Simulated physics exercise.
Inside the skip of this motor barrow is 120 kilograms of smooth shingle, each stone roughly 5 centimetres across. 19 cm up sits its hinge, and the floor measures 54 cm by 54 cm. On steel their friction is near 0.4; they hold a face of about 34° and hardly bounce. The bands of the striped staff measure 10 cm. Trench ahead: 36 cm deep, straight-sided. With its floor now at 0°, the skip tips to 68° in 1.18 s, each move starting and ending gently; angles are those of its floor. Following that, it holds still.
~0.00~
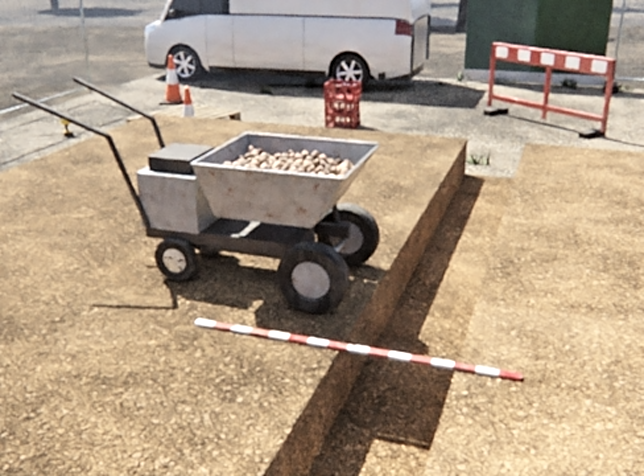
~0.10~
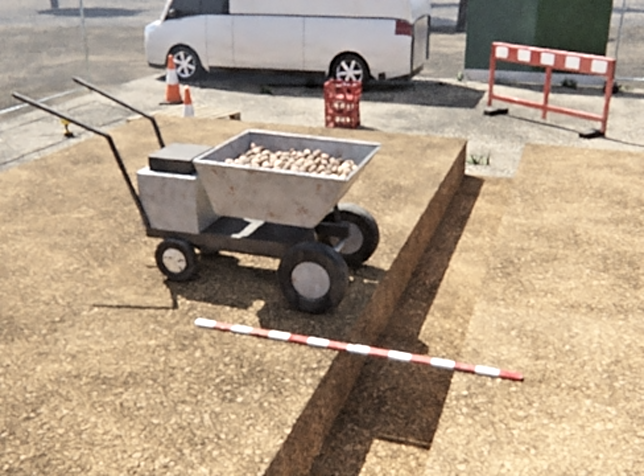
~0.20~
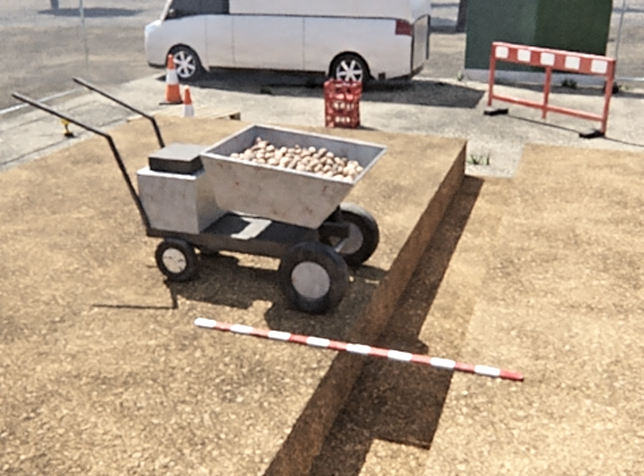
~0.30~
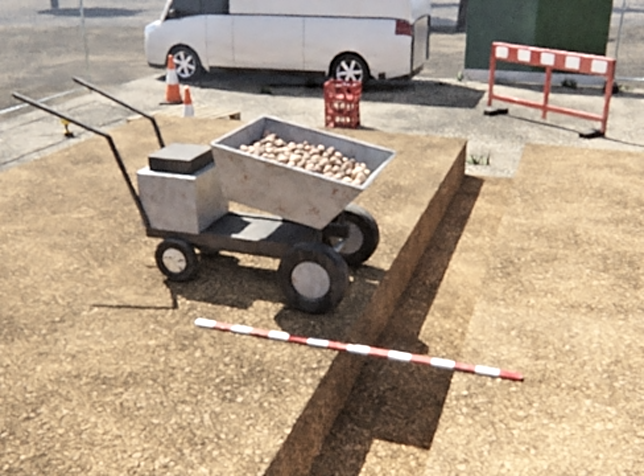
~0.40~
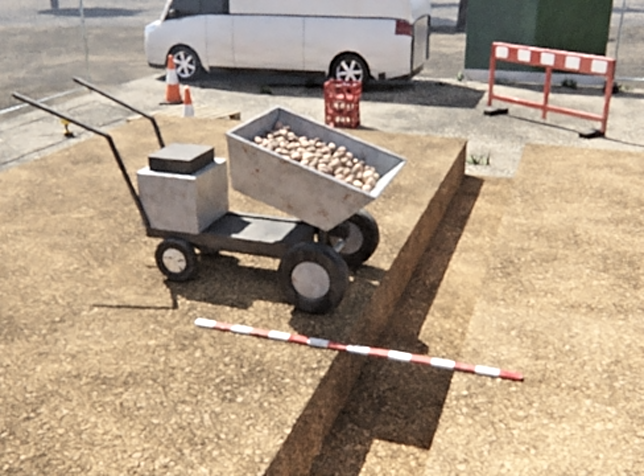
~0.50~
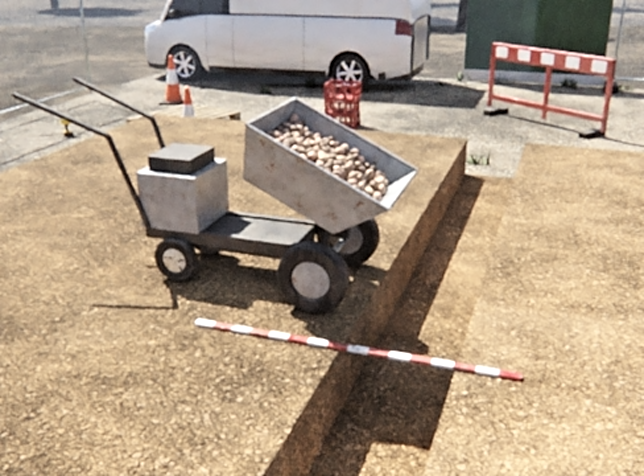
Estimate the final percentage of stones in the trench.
I would say 63 percent.
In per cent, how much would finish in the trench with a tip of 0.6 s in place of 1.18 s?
In that case some 45 per cent.
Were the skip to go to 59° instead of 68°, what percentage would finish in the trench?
I'd expect around 40 in a hundred.
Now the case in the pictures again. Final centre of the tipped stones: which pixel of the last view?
Their middle lands near (460, 348).
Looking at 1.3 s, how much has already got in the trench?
Some 20 per cent.
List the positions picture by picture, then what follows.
In the first picture, the skip is at 0°, its lip at (343, 179); the top of the load is at (274, 159).
In the second picture, the skip is at 1°, its lip at (345, 180); the top of the load is at (268, 158); the stones move at 0.2 m/s on average.
The third picture shows lip at (352, 184), floor tilted 5°, highest stones at (264, 152); the stones move at 0.4 m/s on average.
In the fourth picture, the skip is at 11°, its lip at (363, 190); the top of the load is at (266, 143); the stones move at 0.6 m/s on average.
The fifth picture shows lip at (376, 198), floor tilted 18°, highest stones at (276, 135); the stones move at 0.7 m/s on average.
In the sixth picture, the skip is at 26°, its lip at (388, 210); the top of the load is at (289, 128); the stones move at 0.8 m/s on average.
After 0.9 s the floor is at 57°; 100 % in the skip; the foremost stones are at (427, 224).
After 1.3 s the floor is at 68°; 60 % in the skip, 22 % in the trench, 18 % past the trench; the foremost stones are at (528, 299).
After 1.6 s the floor is at 68°; 30 % in the skip, 33 % in the trench, 38 % past the trench; the foremost stones are at (616, 331).
After 3.6 s the floor is at 68°; 0 % in the skip, 63 % in the trench, 37 % past the trench; the foremost stones are past the picture's edge.
